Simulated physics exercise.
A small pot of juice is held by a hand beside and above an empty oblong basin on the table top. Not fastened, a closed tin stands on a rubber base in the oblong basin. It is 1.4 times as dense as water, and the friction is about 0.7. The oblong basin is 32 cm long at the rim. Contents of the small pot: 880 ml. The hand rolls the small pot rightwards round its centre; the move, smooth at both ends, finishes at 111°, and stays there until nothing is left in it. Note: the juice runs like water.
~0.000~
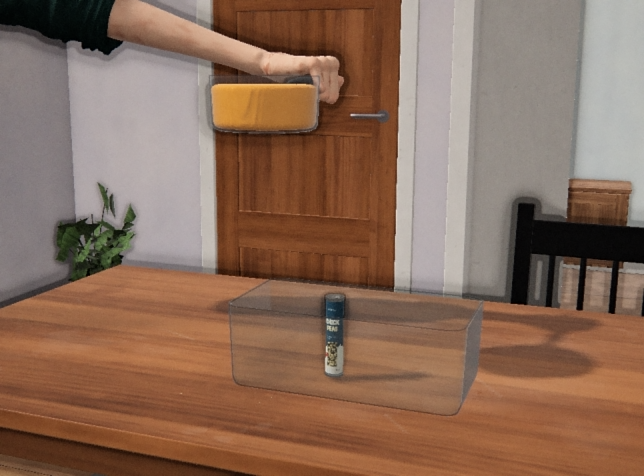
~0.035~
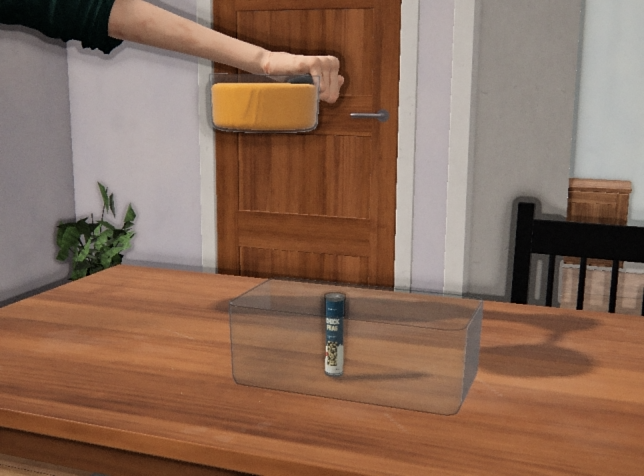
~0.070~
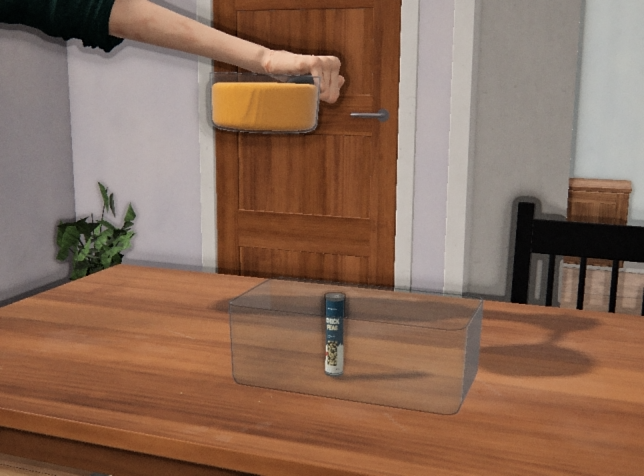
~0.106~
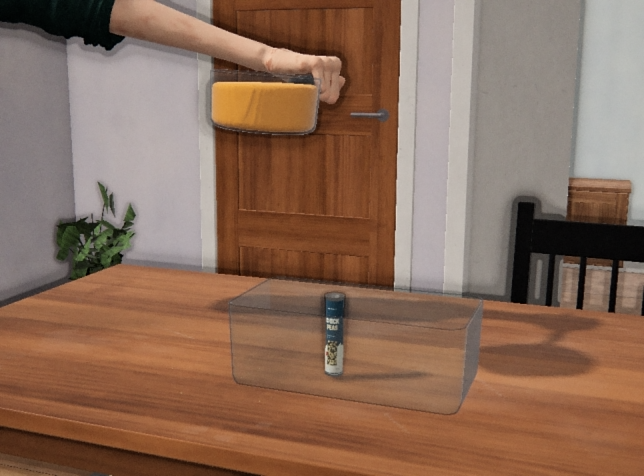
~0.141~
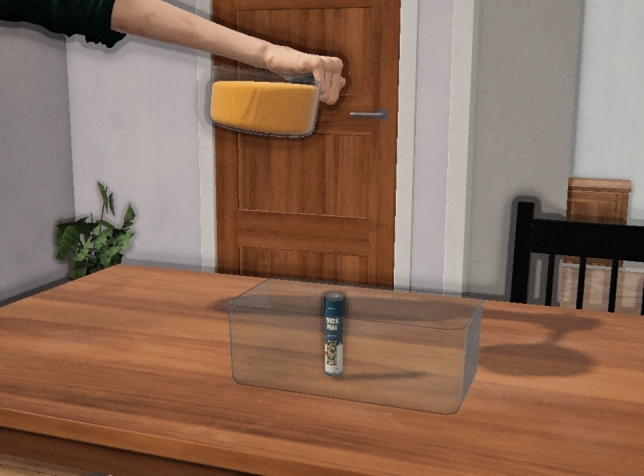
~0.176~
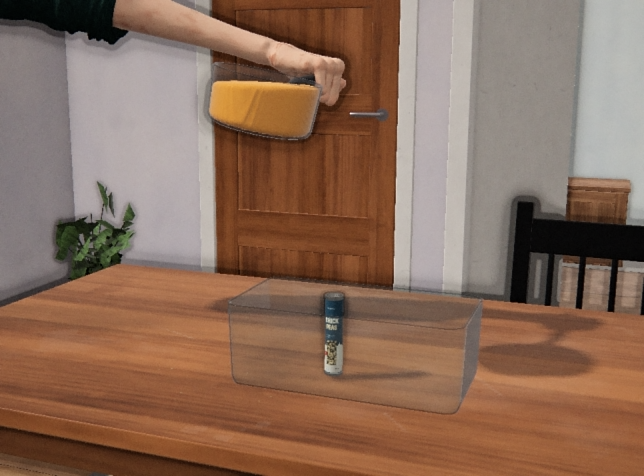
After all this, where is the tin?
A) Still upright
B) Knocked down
The answer is B.
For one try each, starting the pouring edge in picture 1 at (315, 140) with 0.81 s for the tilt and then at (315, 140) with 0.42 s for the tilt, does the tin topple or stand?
Run one: It does not tip. Run two: It tumbles.
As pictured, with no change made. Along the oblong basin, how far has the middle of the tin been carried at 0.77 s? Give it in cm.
It has moved some 0 cm.
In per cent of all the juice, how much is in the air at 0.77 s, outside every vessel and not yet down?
Around 20 percent of it is airborne.
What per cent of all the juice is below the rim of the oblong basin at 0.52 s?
Around 3 percent.
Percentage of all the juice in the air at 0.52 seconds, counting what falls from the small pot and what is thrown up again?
Around 52 in a hundred.
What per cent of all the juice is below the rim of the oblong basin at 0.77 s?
Roughly 74 %.
Then, 0.52 s in, the tilt is 79° and 46 per cent is still to pour; the tin stands where it began.
Then, 0.77 s in, the tilt is 110° and 6 per cent is still to pour; the tin stands where it began.
Then, 1.03 s in, the tilt is 111° and 0 per cent is still to pour; the tin leans 16°.
Then, 1.31 s in, the tilt is 111° and 0 per cent is still to pour; the tin lies on its side.
Finally, the tin lies on its side.
